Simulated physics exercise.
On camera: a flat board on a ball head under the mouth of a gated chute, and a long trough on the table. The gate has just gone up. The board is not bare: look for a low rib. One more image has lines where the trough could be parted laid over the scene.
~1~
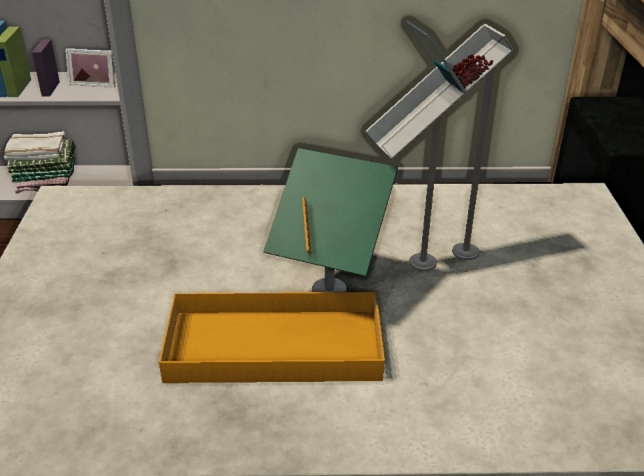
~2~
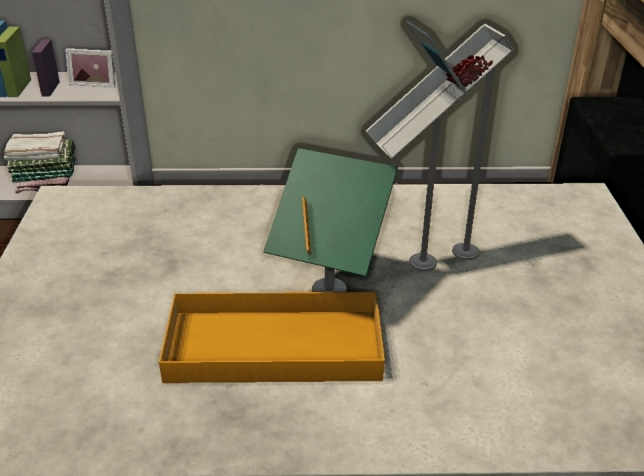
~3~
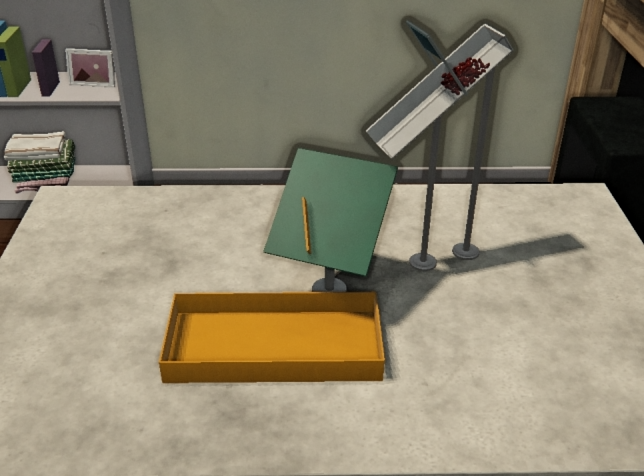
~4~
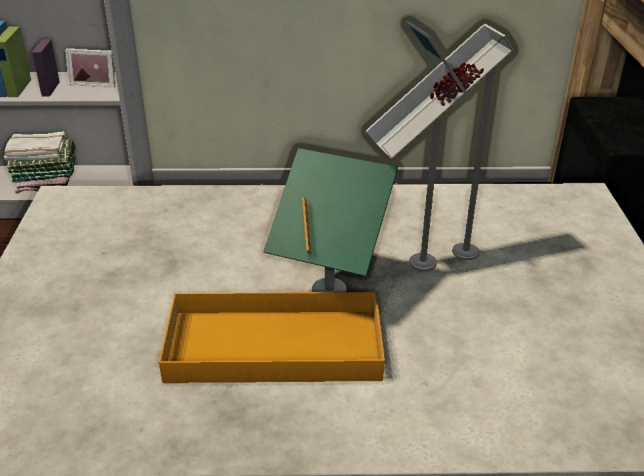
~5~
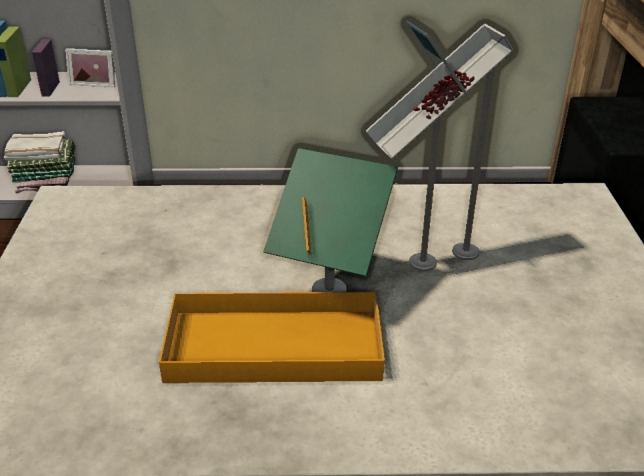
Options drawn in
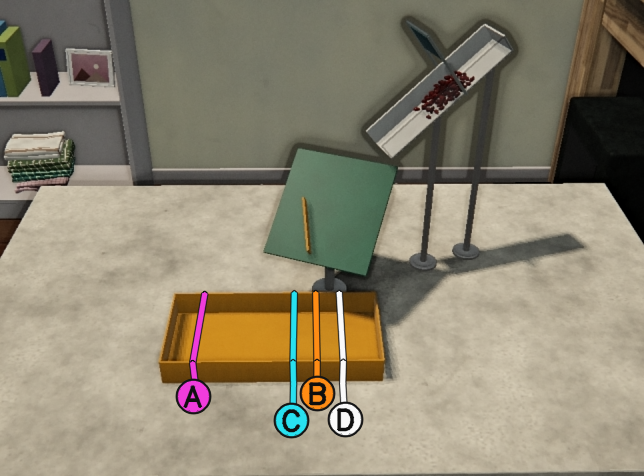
A long orange trough sat empty on the table near a tilted green board with a thin orange rib, while a gate lifted on the raised chute and dark red beans slid partway down it.
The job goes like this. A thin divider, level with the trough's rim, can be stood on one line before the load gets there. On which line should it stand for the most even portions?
It is B.
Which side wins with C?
More lands on the right.
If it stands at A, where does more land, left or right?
Right.
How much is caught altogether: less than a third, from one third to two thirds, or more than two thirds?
More than two thirds.
On the marked copy, line A crosses the front rim at (192, 362); line B crosses the front rim at (317, 361); line C crosses the front rim at (293, 361); line D crosses the front rim at (343, 360).
Choosing A, of what is caught, none on the left of the divider, all on the right.
Choosing B, of what is caught, about two thirds on the left of the divider, about a third on the right.
Choosing C, of what is caught, a stray few on the left of the divider, nearly all on the right.
Choosing D, of what is caught, all on the left of the divider, none on the right.
